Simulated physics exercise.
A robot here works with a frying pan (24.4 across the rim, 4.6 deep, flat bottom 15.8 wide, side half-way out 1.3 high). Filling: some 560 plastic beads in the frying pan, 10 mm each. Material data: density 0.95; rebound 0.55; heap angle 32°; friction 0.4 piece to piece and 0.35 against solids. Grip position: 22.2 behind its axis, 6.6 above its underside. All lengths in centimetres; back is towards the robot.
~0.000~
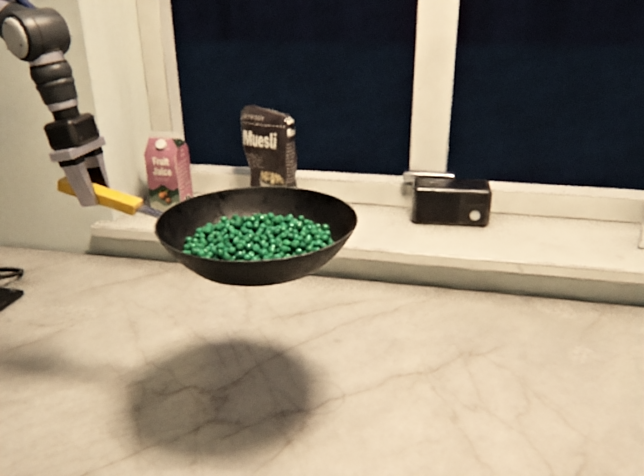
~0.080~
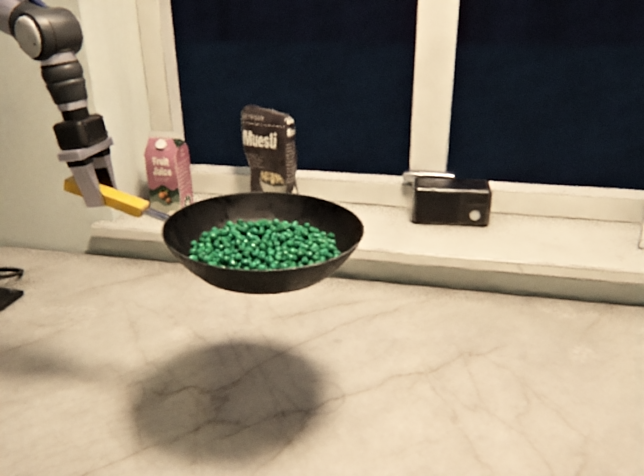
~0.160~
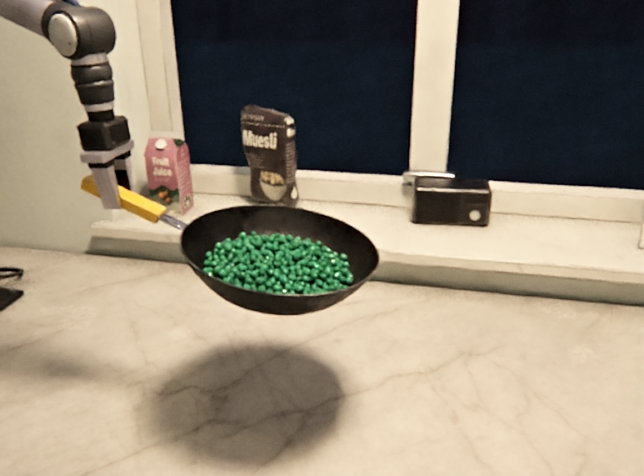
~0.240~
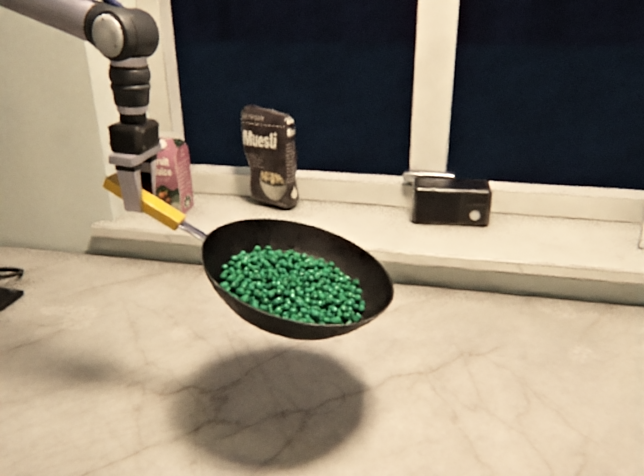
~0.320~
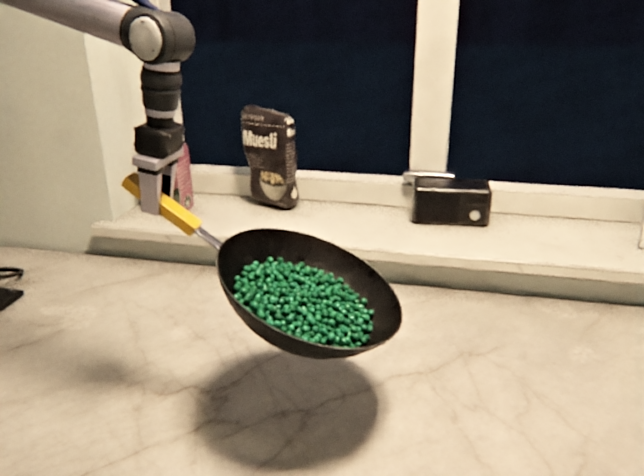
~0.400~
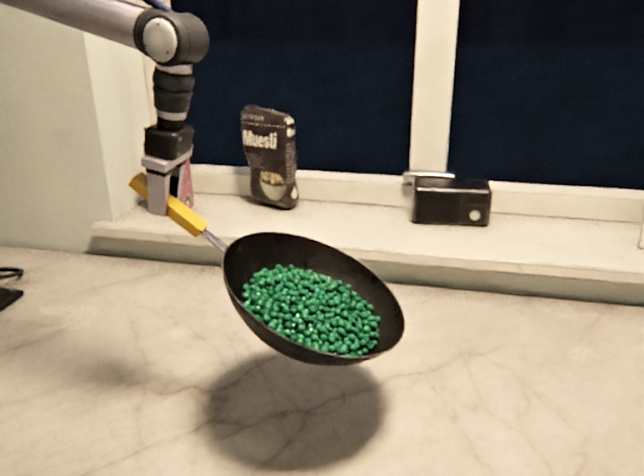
A robot arm moves a frying pan of green beads right while tilting it steadily downward.
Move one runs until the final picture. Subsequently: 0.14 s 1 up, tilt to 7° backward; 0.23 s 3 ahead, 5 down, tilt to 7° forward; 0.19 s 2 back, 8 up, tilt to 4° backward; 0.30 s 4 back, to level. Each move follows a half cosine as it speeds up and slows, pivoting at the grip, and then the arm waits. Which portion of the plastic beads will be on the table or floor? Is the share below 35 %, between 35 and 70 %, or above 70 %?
Between 35 and 70 %.
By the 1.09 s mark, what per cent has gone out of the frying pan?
Roughly 55 per cent.
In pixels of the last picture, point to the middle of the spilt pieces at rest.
It ends up around (548, 438).
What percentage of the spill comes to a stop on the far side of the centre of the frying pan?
Spill share: Approx. 100 %.
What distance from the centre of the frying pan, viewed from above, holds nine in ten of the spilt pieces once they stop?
Some 75 cm.
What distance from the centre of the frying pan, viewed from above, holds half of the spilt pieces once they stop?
I reckon close to 34 centimetres.
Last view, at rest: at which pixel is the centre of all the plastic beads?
Near pixel (466, 427).
By 0.74 s, tilted 7° forward, highest piece 44 above the table; 239 in the frying pan, 322 in flight or on a rim.
By 1.09 s, tilted 2° backward, highest piece 32 above the table; 299 on the table or floor, 241 in the frying pan, 21 in flight or on a rim.
By 1.46 s, level, highest piece 30 above the table; 320 on the table or floor, 241 in the frying pan.
By 2.51 s, level, highest piece 30 above the table; 320 on the table or floor, 241 in the frying pan.
Final count, 320 on the table or floor, 241 in the frying pan. That is 57 % on the table or floor.
